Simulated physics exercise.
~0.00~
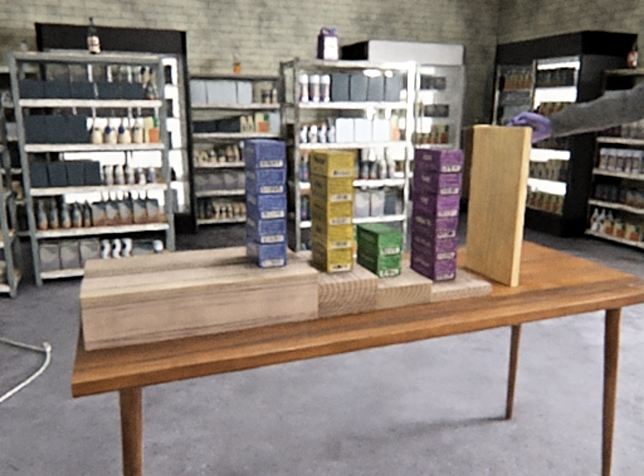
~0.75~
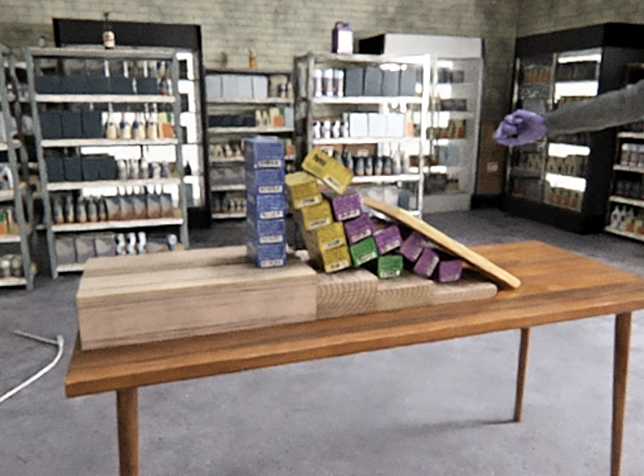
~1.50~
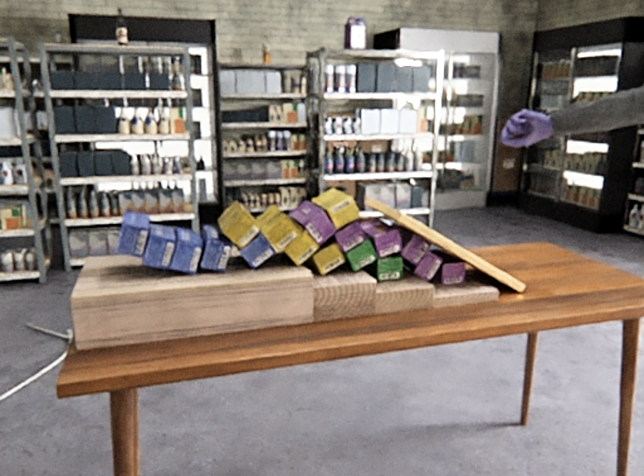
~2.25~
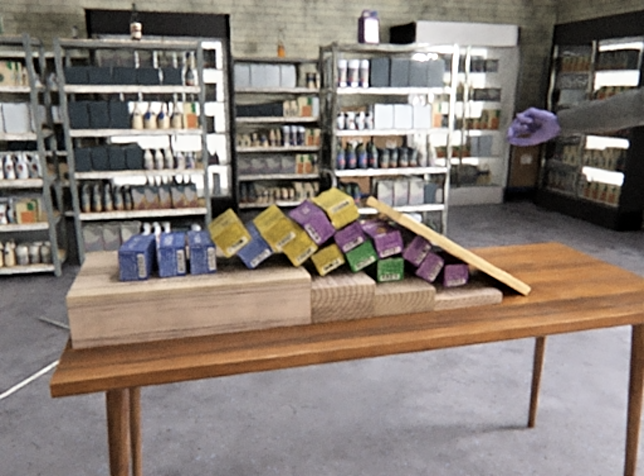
To begin with, blue, yellow, green and purple columns of packets stand on wooden steps on a table in a shop-like room, and a purple-gloved hand touches an upright board at the right. The board tips left into the purple column, which topples over the short green stack and against the yellow one, while the blue column still stands. The yellow packets then spill left, and the blue column collapses along the highest block. The hand stays raised, away from the pile. Finally, the board rests slanted against the jumbled packets, with the green ones only leaning beneath the purple.
